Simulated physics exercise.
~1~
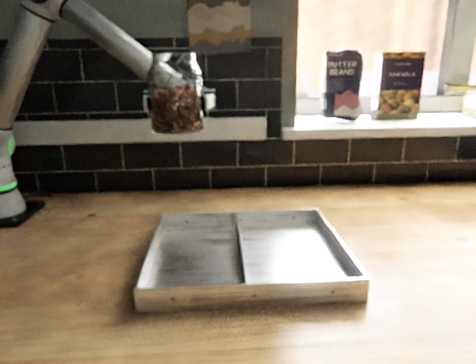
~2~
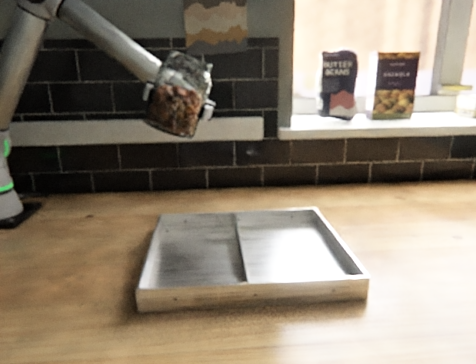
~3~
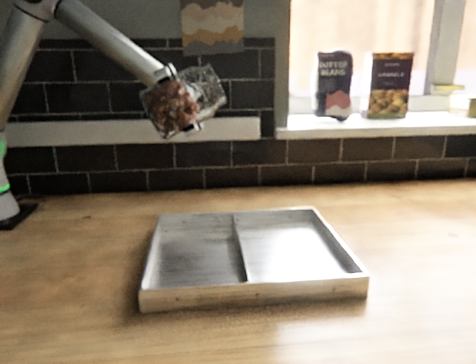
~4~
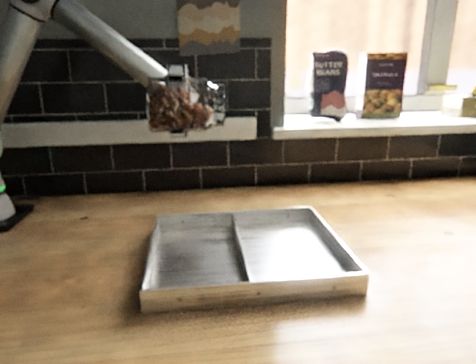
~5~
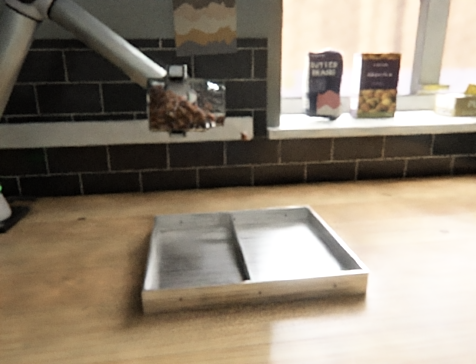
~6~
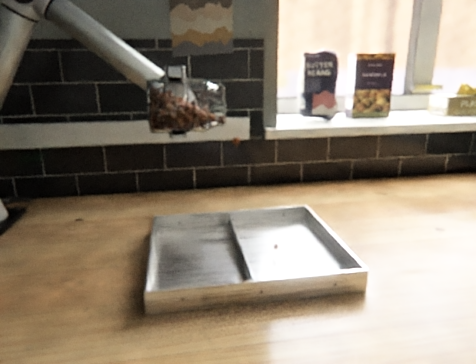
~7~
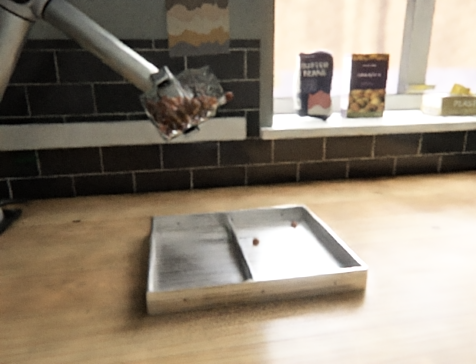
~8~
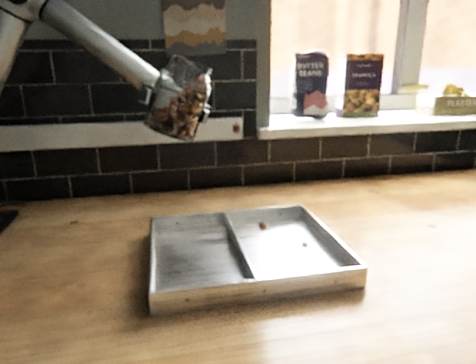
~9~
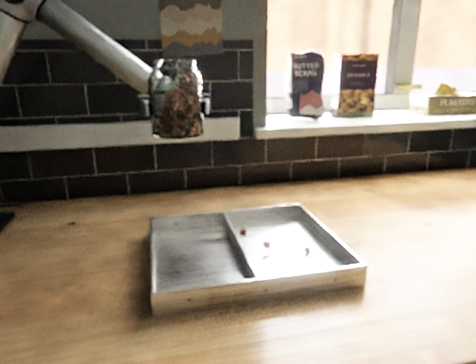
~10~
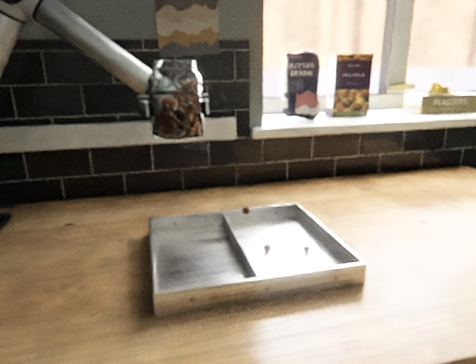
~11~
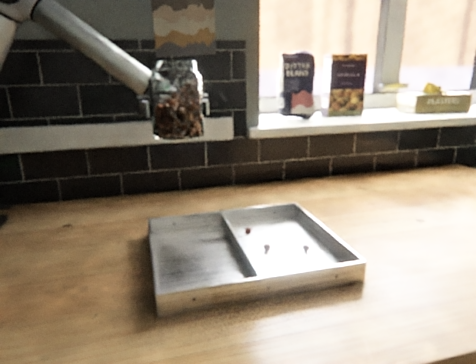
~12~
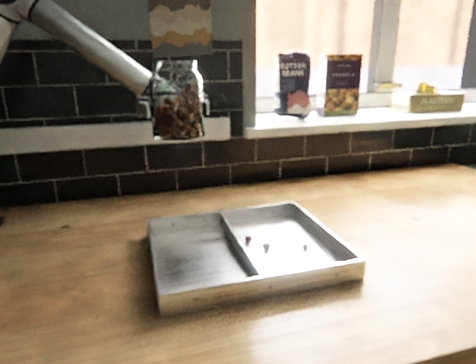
On a kitchen counter seen from the front, with dark brick tiles and a bright window ledge behind, a grey robot arm at upper left holds a clear jar of brown nuts. Below sits a pale wooden tray divided by a cross wall, and two packets stand on the ledge. The arm tips the jar onto its side towards the right and holds it there. Only a few nuts fall into the tray's right-hand part. The arm then turns the jar upright, still nearly full, while three nuts lie in that part and the left part stays empty.
